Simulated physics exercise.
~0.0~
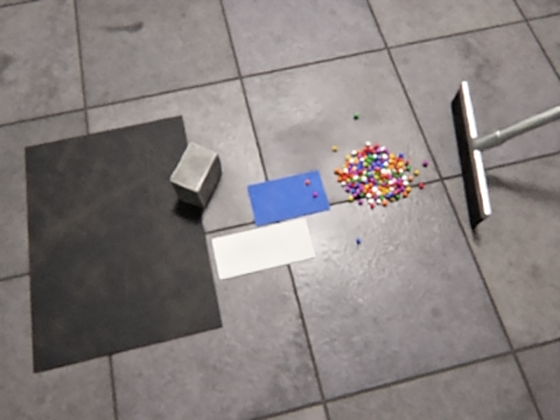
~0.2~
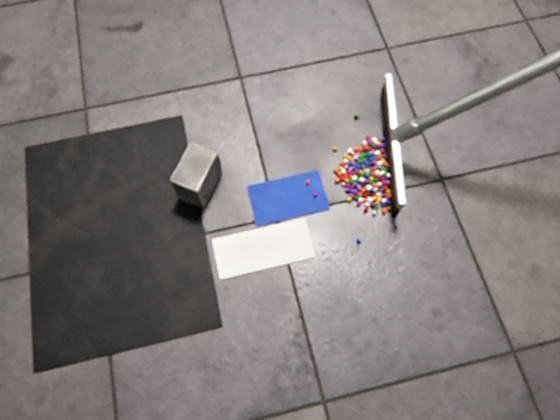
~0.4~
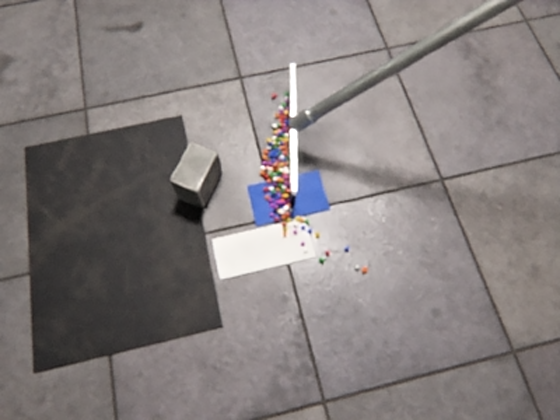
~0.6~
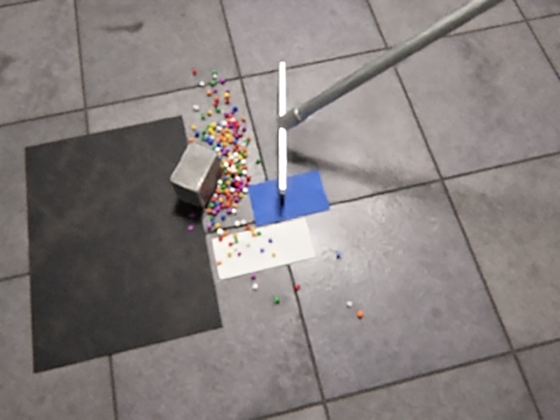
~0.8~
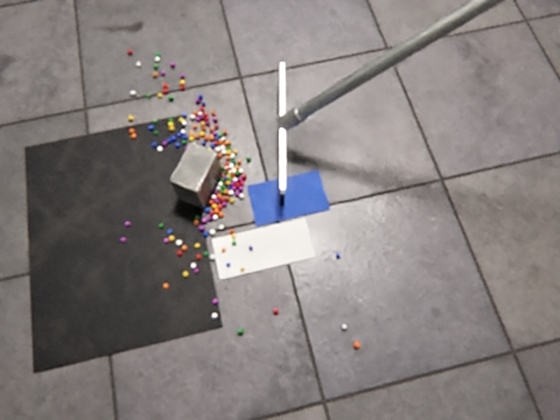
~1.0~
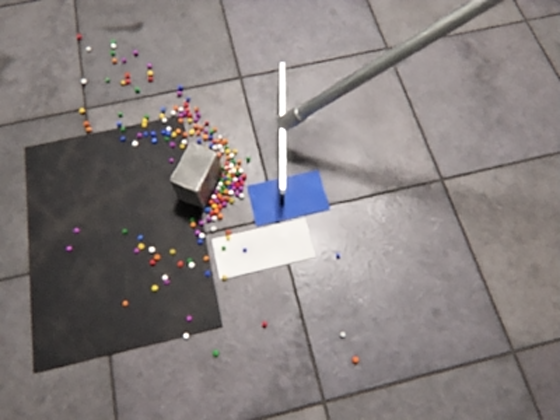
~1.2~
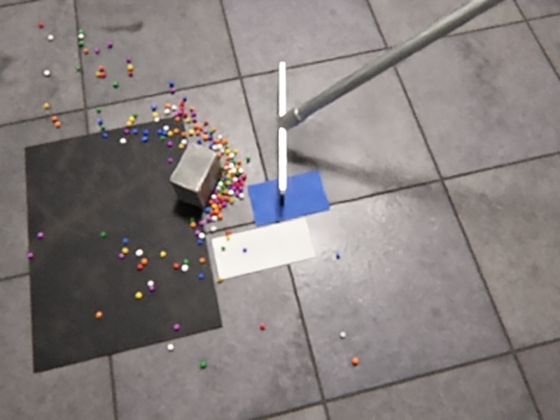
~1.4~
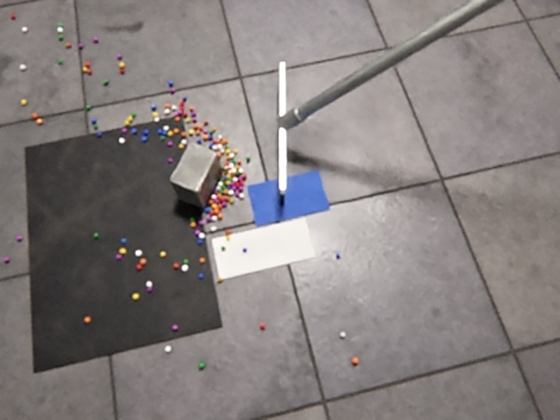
At the start, a heap of small colourful beads lies on grey tiles to the right of a blue mat, with a long-handled squeegee standing upright beyond it. The squeegee moves left, gathers the beads against its blade and pushes them over the blue mat. It then stops at that mat, while the beads slide onward into a grey block at the edge of a black mat. Many pile up against the block, and others scatter past it on both sides. Finally, beads lie around the block, across the black mat and over the upper left tiles.
